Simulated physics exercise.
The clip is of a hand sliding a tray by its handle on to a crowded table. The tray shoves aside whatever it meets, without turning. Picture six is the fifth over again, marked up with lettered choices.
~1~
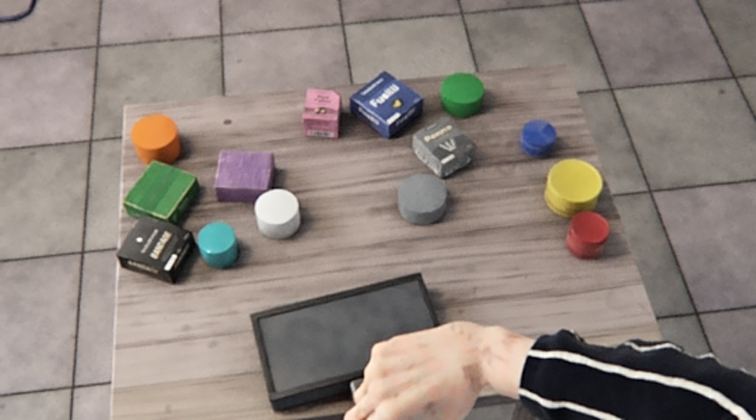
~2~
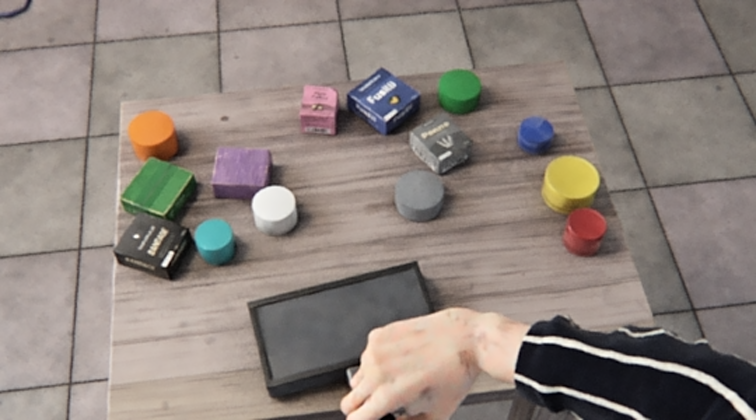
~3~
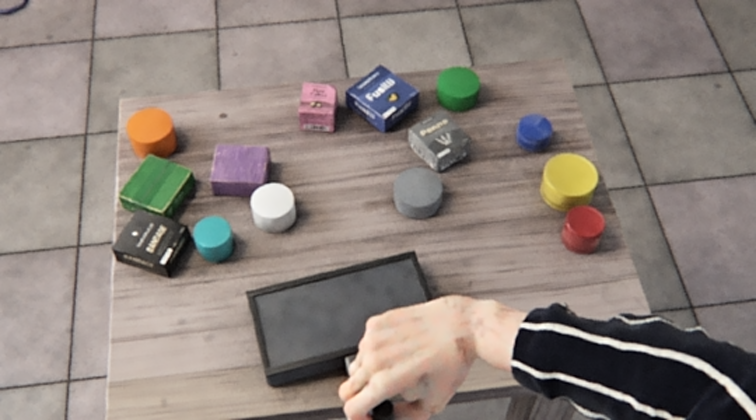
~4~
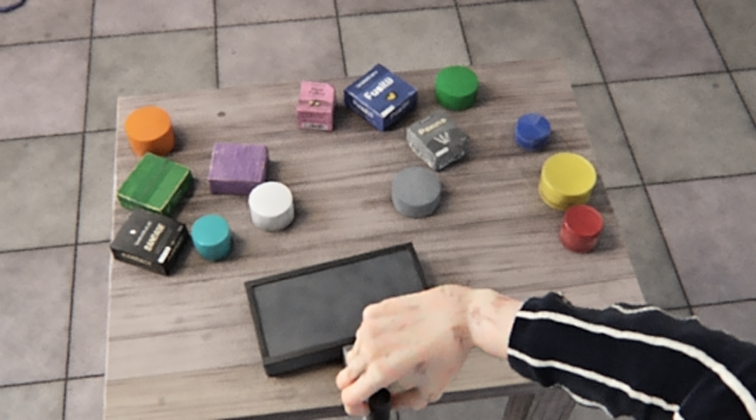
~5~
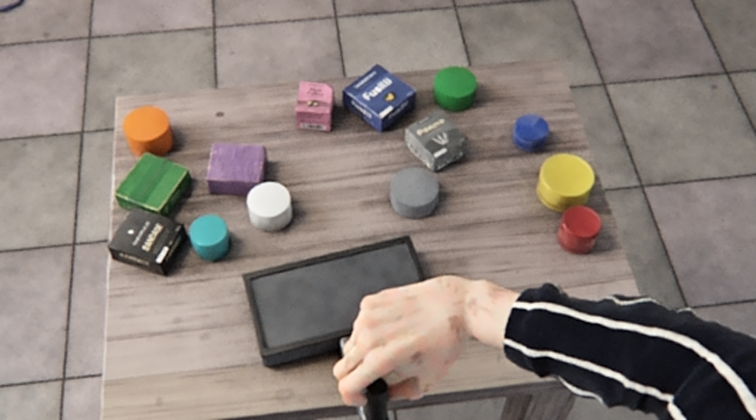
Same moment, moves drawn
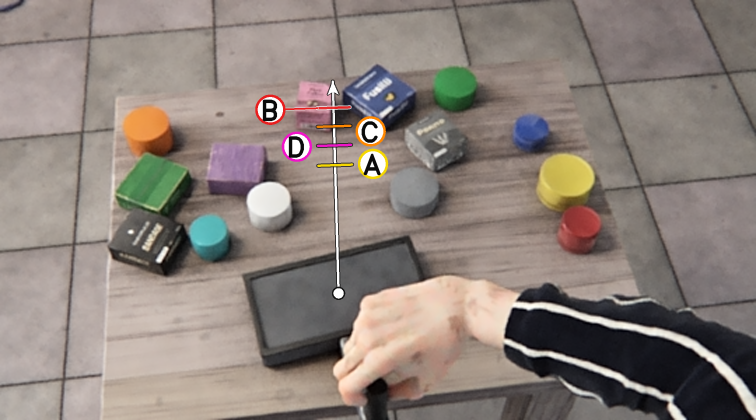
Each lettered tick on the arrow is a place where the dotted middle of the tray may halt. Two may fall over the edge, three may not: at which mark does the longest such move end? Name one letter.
The farthest such stop is B.
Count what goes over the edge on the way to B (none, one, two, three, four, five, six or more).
By then, one.
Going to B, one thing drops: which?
The blue box.
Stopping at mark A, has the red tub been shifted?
By then, no.
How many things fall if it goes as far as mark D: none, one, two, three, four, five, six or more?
By then, none.
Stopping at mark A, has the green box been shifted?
By then, no.
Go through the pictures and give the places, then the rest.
Grey packet (443, 147); white tin (278, 214); yellow tub (573, 189), in the first picture.
Tray (345, 322); green box (159, 192), in the second picture.
Tray (344, 311); blue box (383, 98), in the third picture.
Tray (341, 302); orange pot (151, 132), in the fourth picture.
Tray (339, 294); pink packet (315, 107); grey pot (414, 193); green pot (455, 89), in the fifth picture.
On the marked copy, A at (335, 165); B at (333, 108); C at (334, 126); D at (335, 146); the arrow from (339, 293) to (333, 82); the white dot at (339, 293).
Following B. Soon after the start, tray (337, 227); grey packet (443, 137); purple block (234, 161).
Later, tray (335, 160); blue box (379, 90); white tin (275, 123).
In the end, tray (334, 116); blue box over the edge; pink packet (310, 73); one fallen.
As for the rest, A is within the limit but short; C is within the limit but short; D is within the limit but short.
